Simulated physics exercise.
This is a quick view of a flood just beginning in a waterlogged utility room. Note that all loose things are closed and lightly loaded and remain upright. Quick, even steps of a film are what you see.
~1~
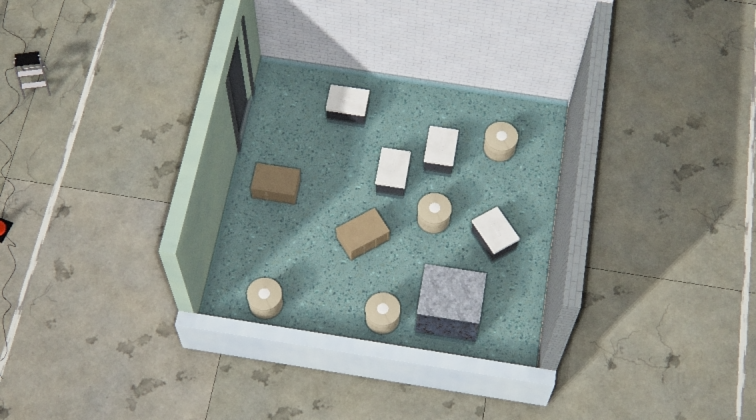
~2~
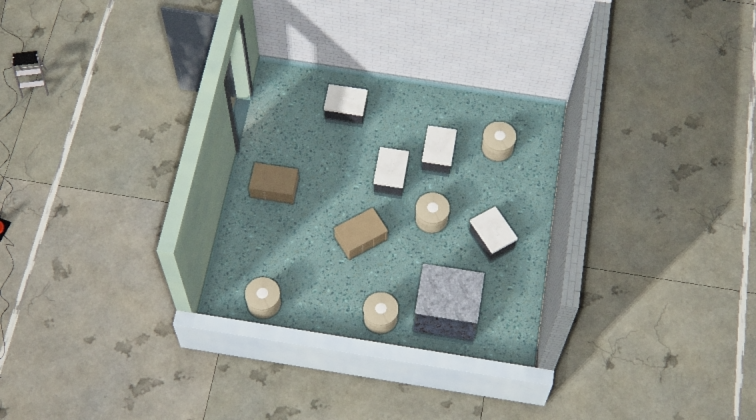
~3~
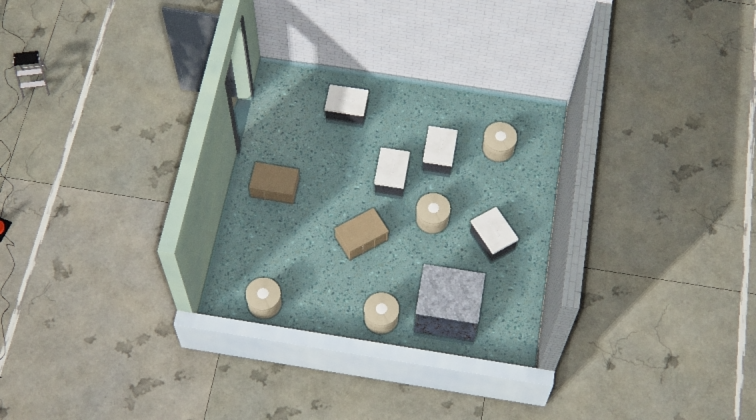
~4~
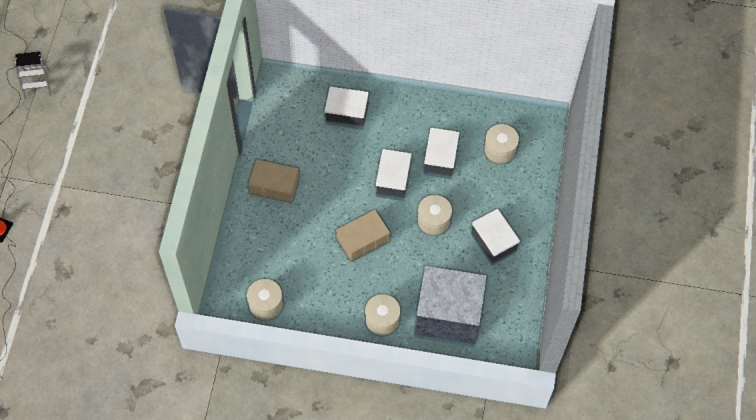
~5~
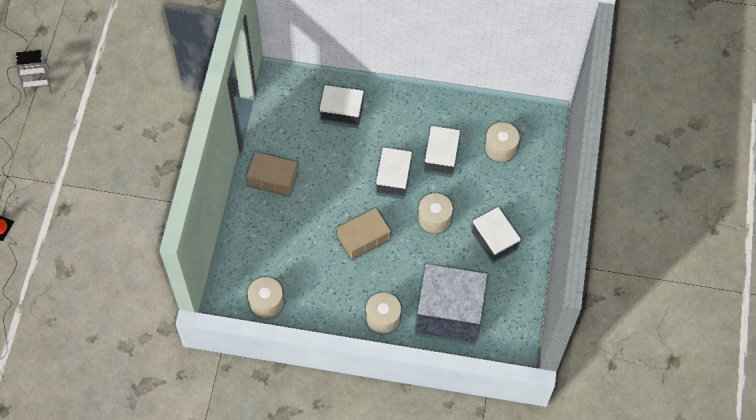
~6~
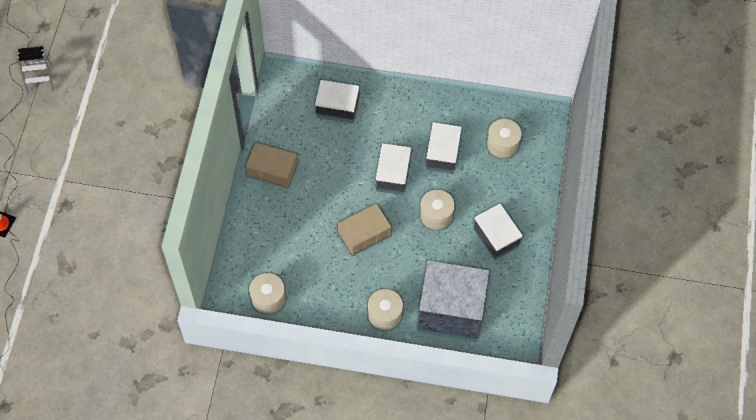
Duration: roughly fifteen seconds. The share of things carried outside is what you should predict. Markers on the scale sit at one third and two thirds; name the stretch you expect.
Honestly, the part swept out lands in the lowest band of thirds.
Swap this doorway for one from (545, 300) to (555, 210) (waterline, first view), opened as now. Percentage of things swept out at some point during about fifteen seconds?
I reckon close to 50 per cent.
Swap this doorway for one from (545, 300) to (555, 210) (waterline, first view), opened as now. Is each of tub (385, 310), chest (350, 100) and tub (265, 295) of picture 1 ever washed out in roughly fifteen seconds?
The three read no escape, no escape and no escape, respectively.
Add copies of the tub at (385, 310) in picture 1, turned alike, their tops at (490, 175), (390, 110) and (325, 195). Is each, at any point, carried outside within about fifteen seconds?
Here's how it goes, in order: Does not get out, then gets out, then gets out.
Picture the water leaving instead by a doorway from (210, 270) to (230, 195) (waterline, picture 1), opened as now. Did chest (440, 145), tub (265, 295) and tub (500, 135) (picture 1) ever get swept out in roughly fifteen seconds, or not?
Retained, lost, retained.
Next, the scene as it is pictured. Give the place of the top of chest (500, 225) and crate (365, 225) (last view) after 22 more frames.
The first should be around (474, 208) and the second around (323, 183).
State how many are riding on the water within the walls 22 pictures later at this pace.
Count: 8.
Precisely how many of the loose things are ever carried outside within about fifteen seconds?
Total: 2.
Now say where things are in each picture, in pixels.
A crate at (275, 179) floats; a chest at (348, 99) floats; 0 of 10 have shifted, in the first picture.
A crate at (273, 179) floats; a chest at (346, 99), afloat; 0 of 10 have shifted, in the second picture.
A crate at (274, 178), afloat; a chest at (347, 99), afloat; 0 of 10 have shifted, in the third picture.
A crate at (274, 177) floats, close to its start; a chest at (347, 101) floats; 1 of 10 have shifted, in the fourth picture.
A crate at (272, 169) floats, close to its start; a chest at (342, 100), afloat, close to its start; 2 of 10 have shifted, in the fifth picture.
A crate at (271, 160), afloat, close to its start; a chest at (337, 95) floats, close to its start; 2 of 10 have shifted, in the sixth picture.
A moment on, 0 of 10 are out; 10 afloat.
Next, 1 of 10 are out; 8 afloat.
Later, 2 of 10 are out; 8 afloat.
In the end, 2 of 10 are out; 5 afloat.
